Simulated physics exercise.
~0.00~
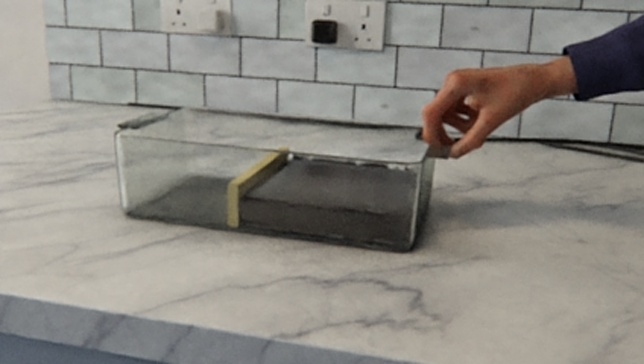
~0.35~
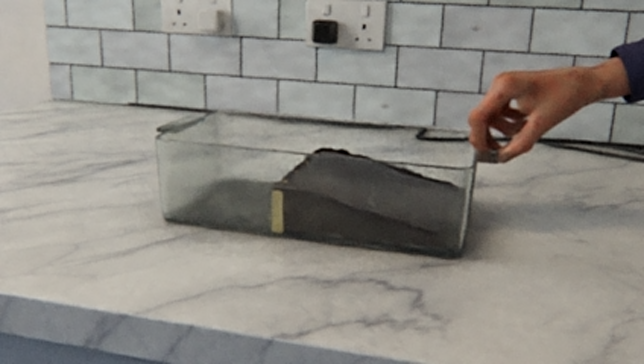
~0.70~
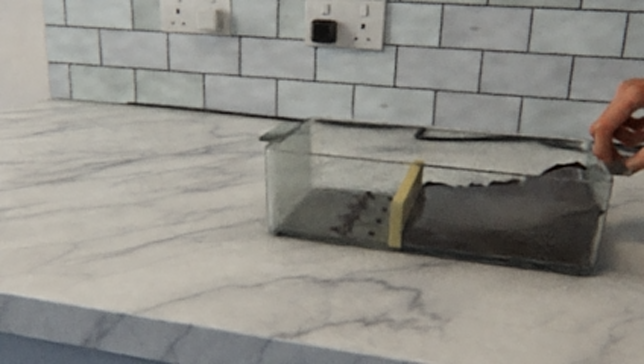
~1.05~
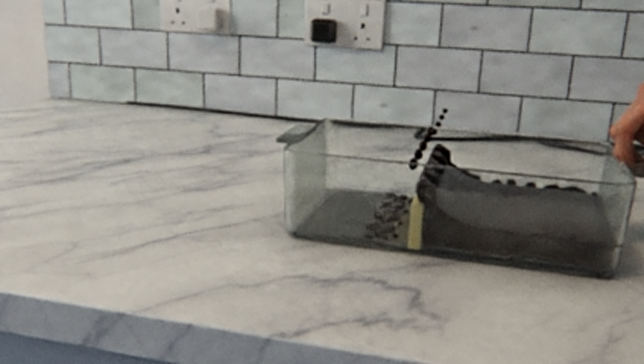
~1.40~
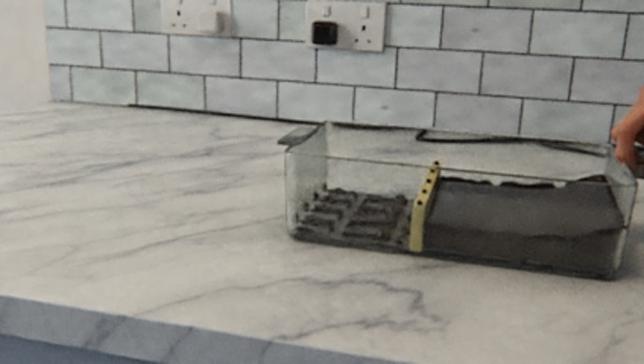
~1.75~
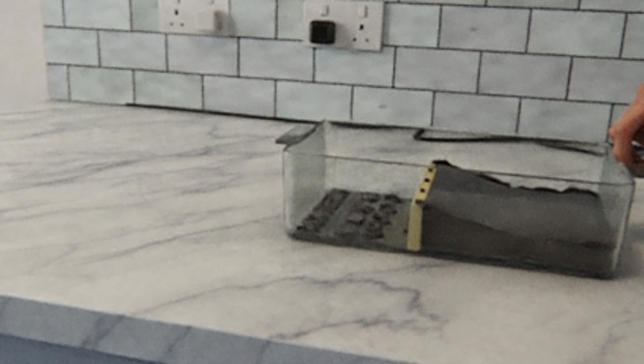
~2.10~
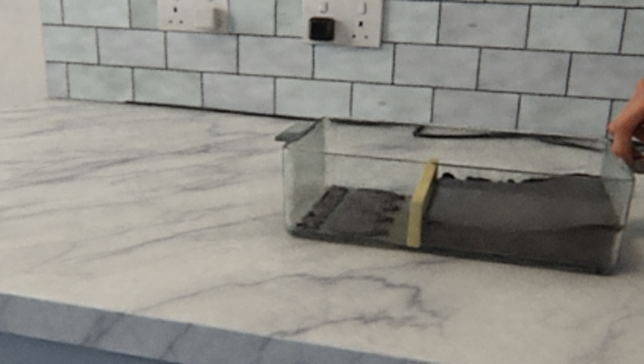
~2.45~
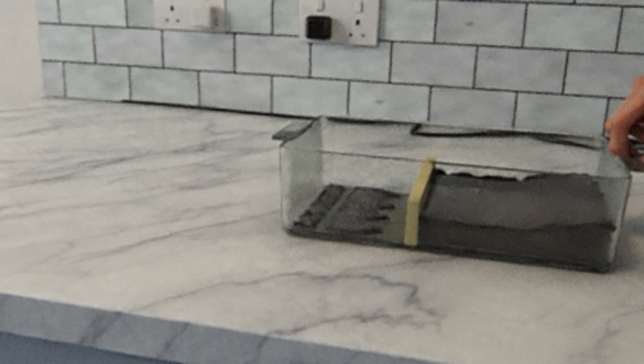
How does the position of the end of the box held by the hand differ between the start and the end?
At the start the held end is right of the middle of the view, and by the end it is much farther right, close to the right edge.
The video shows a hand pulling a clear two-part box to the right across a marbled counter, as dark liquid in its right section sloshes and some spills over the low yellow divider. The box stops, and the liquid settles with a little left on the left side.
